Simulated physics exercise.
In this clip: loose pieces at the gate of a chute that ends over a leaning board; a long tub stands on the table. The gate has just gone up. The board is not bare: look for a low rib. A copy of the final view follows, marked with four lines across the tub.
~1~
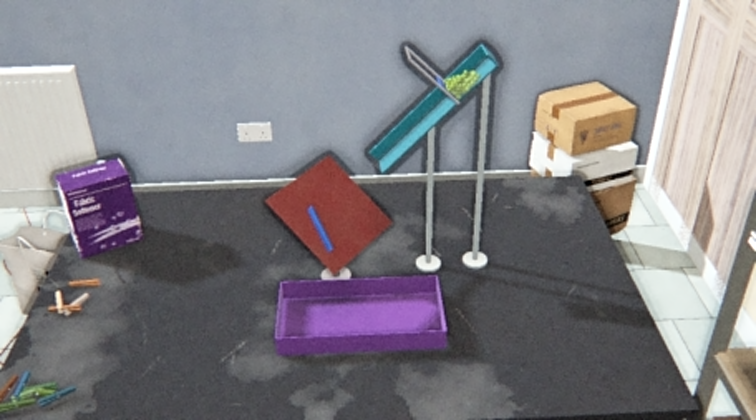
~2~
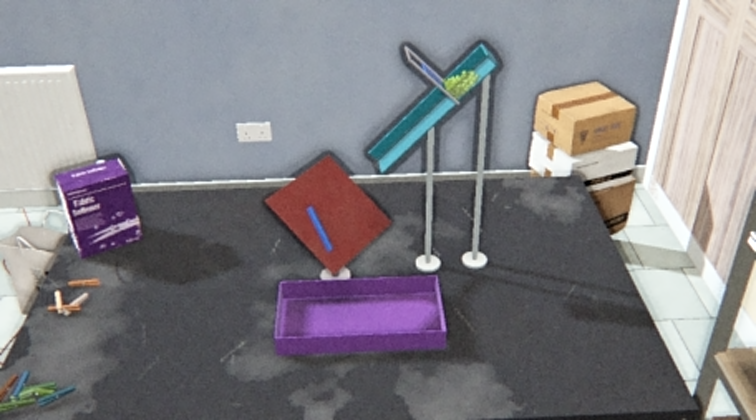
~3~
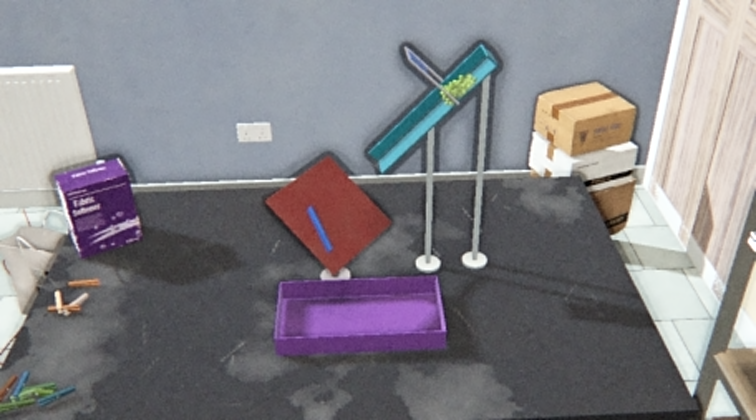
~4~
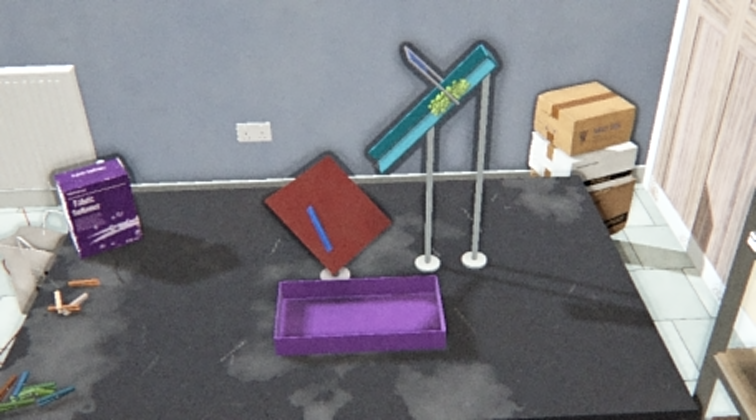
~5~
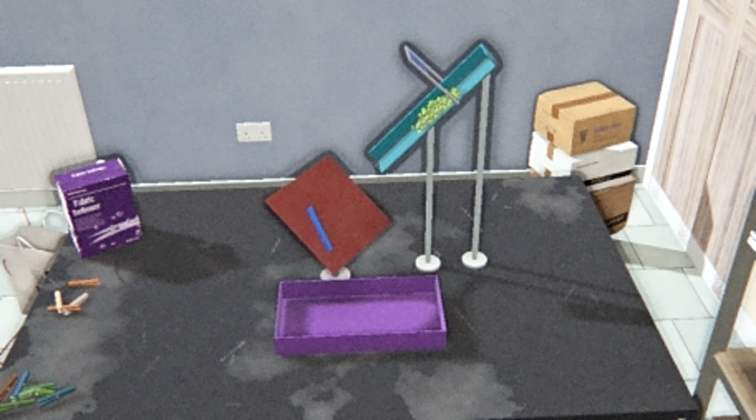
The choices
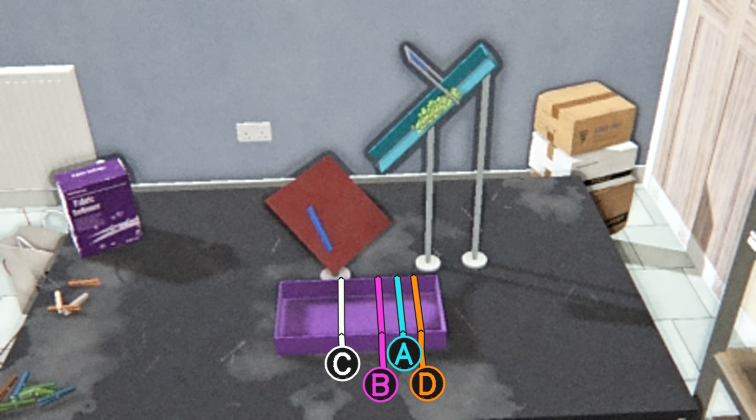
Green dried peas sliding down and left along a tilted teal chute above a ribbed red board and an empty purple tub.
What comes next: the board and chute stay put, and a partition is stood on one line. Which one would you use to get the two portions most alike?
B is best.
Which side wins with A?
More lands on the left.
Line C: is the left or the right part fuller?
More lands on the right.
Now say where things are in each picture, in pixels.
Load behind the gate (460, 83), dried peas; lip of the chute (381, 168), sloping fairly steeply, in the first picture.
Middle of the board (332, 212), tilted fairly steeply; middle of its low edge (365, 247); of its high edge (299, 177), in the second picture.
Front corners of the tub (275, 338) and (446, 331), empty; front of the load (445, 98), in the third picture.
Middle of the load (446, 99); its front (434, 111), roughly a quarter of the way to the lip; rib from (311, 206) to (332, 249), in the fourth picture.
Middle of the load (437, 111); its front (413, 127), roughly half of the way to the lip, in the fifth picture.
On the marked copy, line A crosses the front rim at (402, 332); line B crosses the front rim at (381, 333); line C crosses the front rim at (341, 335); line D crosses the front rim at (421, 332).
With A, of what is caught, almost all on the left of the divider, about a tenth on the right.
With B, of what is caught, roughly two thirds on the left of the divider, roughly a third on the right.
With C, of what is caught, just a few on the left of the divider, almost all on the right.
With D, of what is caught, almost all on the left of the divider, just a few on the right.
